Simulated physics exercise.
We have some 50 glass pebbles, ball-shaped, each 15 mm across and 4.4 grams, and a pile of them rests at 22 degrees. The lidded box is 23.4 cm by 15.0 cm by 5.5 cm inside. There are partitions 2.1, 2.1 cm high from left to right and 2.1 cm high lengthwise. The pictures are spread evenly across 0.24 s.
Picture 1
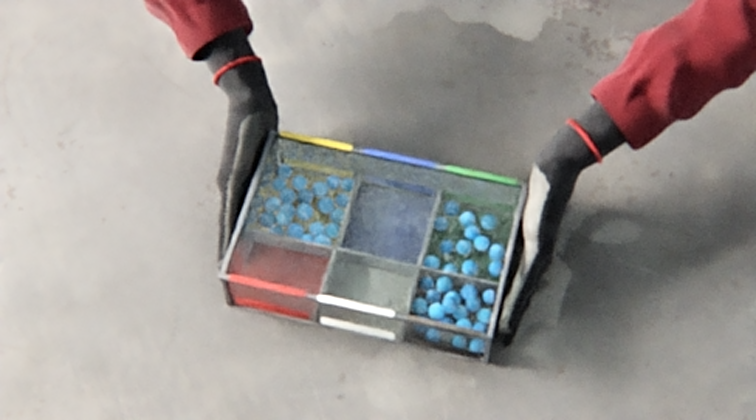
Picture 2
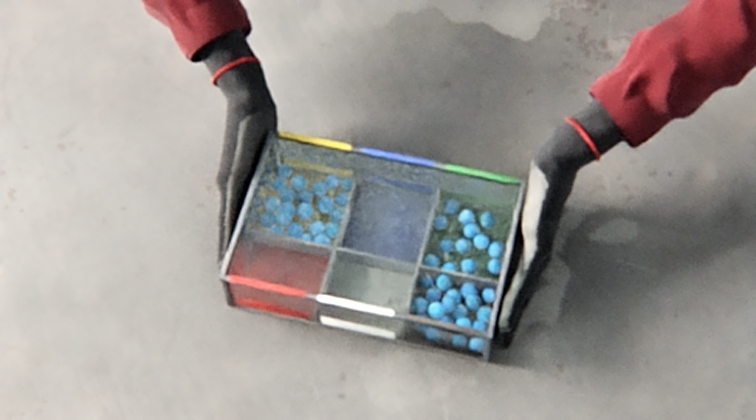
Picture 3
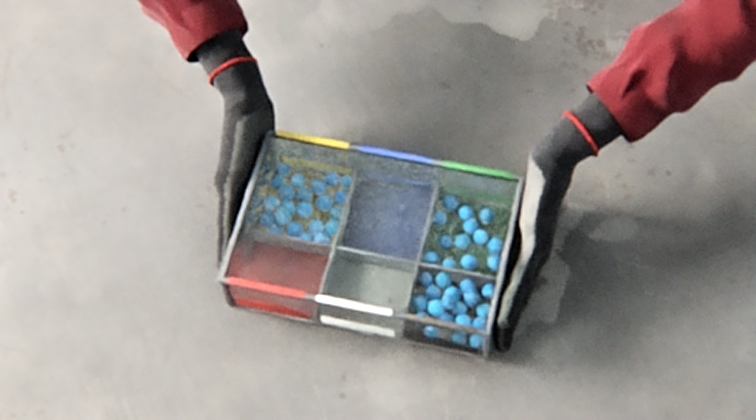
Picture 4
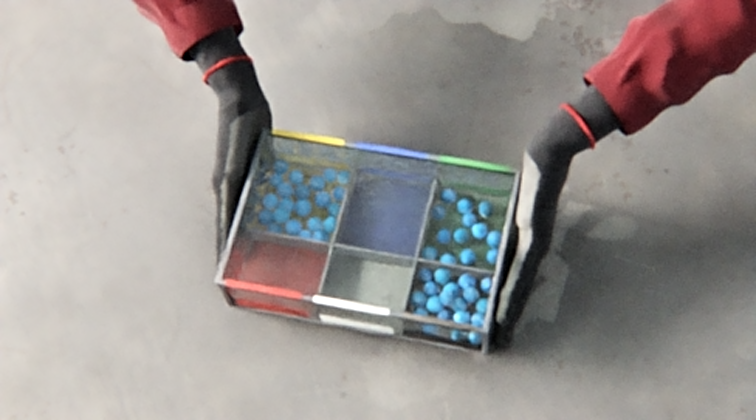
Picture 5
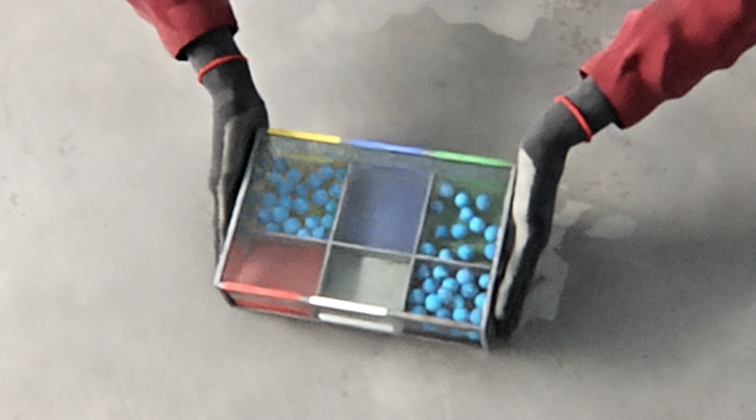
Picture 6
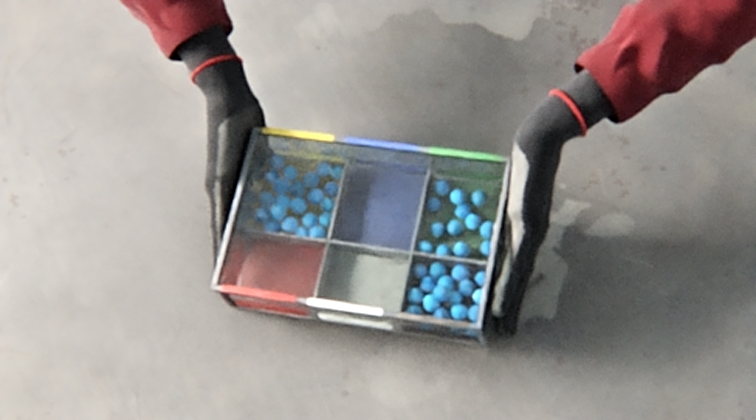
Two hands in dark gloves and red sleeves held a clear, divided box with small blue balls in three of its six sections, tilting it slightly while the balls shifted only a little.
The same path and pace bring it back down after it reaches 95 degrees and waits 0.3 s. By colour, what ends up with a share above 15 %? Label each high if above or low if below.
Red: High; blue: Low; green: Low; yellow: Low; white: High; black: Low.
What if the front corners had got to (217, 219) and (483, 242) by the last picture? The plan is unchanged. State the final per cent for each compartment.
By the end red holds 0%, blue holds 35%, green holds 5%, yellow holds 60%, white holds 0% and black holds 0%.
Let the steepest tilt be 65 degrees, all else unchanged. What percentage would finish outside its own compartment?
Some 5 per cent.
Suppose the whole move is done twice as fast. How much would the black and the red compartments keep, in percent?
Per cent - black: 0; red: 65.
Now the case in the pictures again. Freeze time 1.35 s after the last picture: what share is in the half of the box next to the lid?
About 60 per cent.
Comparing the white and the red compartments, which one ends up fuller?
The larger amount is in the red one.
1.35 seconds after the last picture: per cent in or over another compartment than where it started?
Roughly 55 in a hundred.
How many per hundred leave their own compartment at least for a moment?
That share comes to about 100 per cent.
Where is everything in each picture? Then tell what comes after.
The first picture shows box tilt 0 degrees, front corners at (225, 276) and (488, 335); green 25 %, yellow 40 %, black 35 %.
The second picture shows box tilt 1 degrees, front corners at (225, 277) and (488, 333).
The third picture shows box tilt 3 degrees, front corners at (224, 278) and (486, 331).
The fourth picture shows box tilt 6 degrees, front corners at (222, 281) and (483, 329), lowest corner left front.
The fifth picture shows box tilt 9 degrees, front corners at (220, 283) and (481, 327), lowest corner left front.
The sixth picture shows box tilt 13 degrees, front corners at (217, 286) and (477, 326), lowest corner left front; green 25 %, yellow 40 %, black 35 %.
Then, 1.35 s after the last picture, tilt 95 degrees; red 20 %, green 5 %, yellow 20 %, white 30 %, black 25 %.
Then, 2.24 s after the last picture, tilt 49 degrees; red 80 %, white 20 %.
Then, 3.14 s after the last picture, tilt 0 degrees; red 75 %, white 25 %.
In the end, red 75 %, blue 0 %, green 0 %, yellow 0 %, white 25 %, black 0 %.
